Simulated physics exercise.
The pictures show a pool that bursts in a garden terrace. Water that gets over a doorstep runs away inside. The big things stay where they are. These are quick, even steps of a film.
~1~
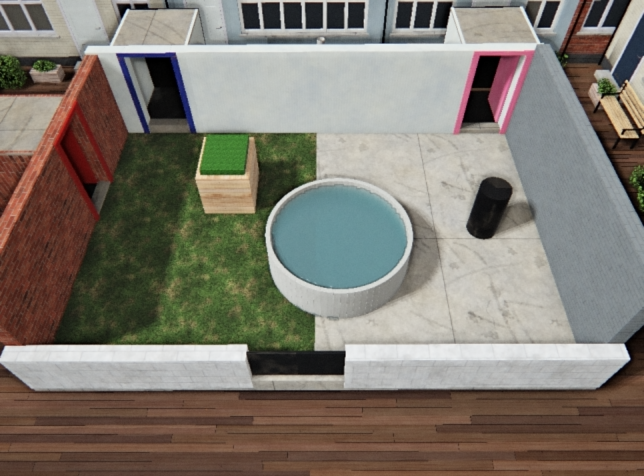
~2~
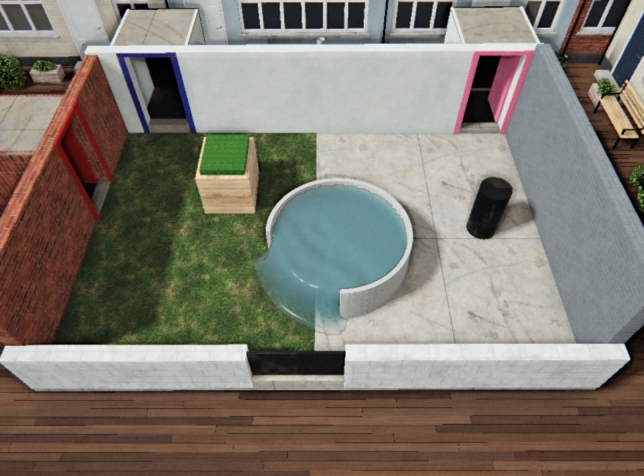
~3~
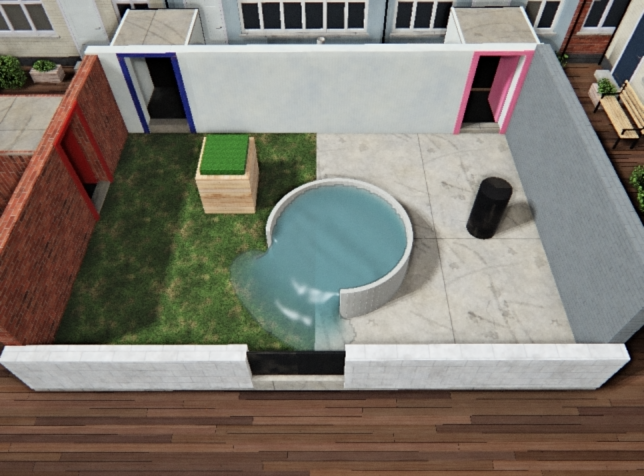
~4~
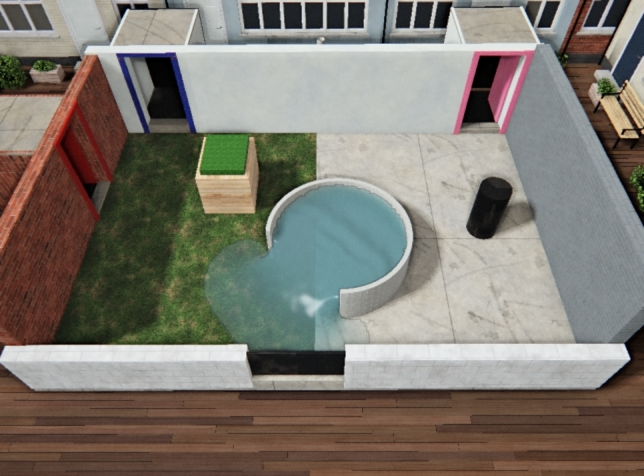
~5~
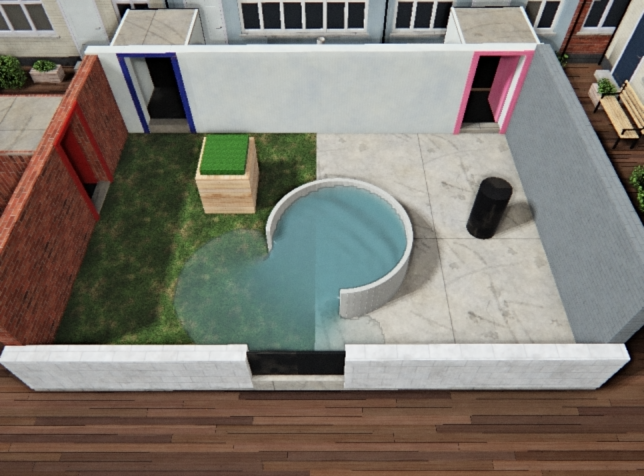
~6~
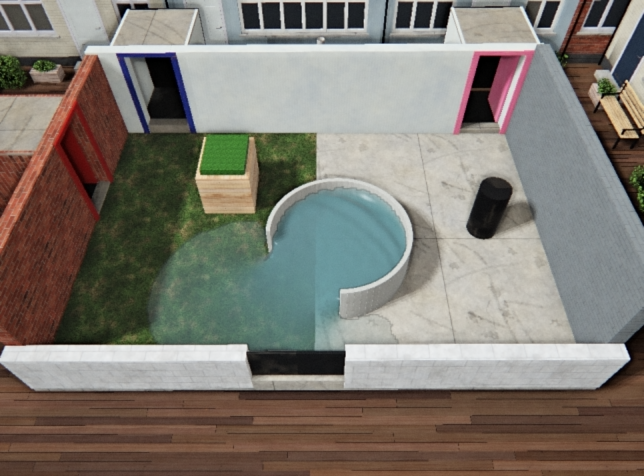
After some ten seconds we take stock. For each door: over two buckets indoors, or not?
In the end: The red door lets in a lot; the blue door admits no more than that; the pink door admits no more than that.
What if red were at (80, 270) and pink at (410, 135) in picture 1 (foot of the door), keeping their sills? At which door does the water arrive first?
That is the red one.
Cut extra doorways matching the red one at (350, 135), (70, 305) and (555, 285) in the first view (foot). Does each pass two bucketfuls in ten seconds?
In that order: Holds, takes more, goes over.
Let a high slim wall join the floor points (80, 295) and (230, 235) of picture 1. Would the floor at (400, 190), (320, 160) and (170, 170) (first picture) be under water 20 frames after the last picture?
One after the other: Dry, dry, not flooded.
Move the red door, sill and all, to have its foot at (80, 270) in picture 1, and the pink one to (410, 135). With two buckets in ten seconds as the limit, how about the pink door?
My reading: The pink door takes less.
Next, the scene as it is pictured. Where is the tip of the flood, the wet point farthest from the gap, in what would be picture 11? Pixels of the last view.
Near (46, 365).
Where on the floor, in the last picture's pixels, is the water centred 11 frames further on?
Roughly at (259, 297).
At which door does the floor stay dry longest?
It is the pink-painted one.
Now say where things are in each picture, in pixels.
The first frame shows still water in the round pool at (339, 233).
In the second frame, water pours out at (290, 291) and has run to (341, 324).
In the third frame, the front is at a hidden place, out from the gap at (290, 292).
In the fourth frame, water pours out at (290, 293) and has run to (219, 258).
In the fifth frame, water pours out at (290, 293) and has run to (186, 272).
In the sixth frame, the front is at (160, 280), out from the gap at (290, 293).
A moment on, water covers 25 % of the floor; the red door not reached, the blue door not reached, the pink door not reached.
Next, water covers 35 % of the floor; the red door not reached, the blue door not reached, the pink door not reached.
Then, water covers 55 % of the floor; the red door under two buckets in, the blue door not reached, the pink door not reached.
Later, water covers 75 % of the floor; the red door over two buckets in, the blue door wet at the sill, nothing in, the pink door not reached.
In the end, water covers 100 % of the floor; the red door far over two buckets in, the blue door wet at the sill, nothing in, the pink door wet at the sill, nothing in.
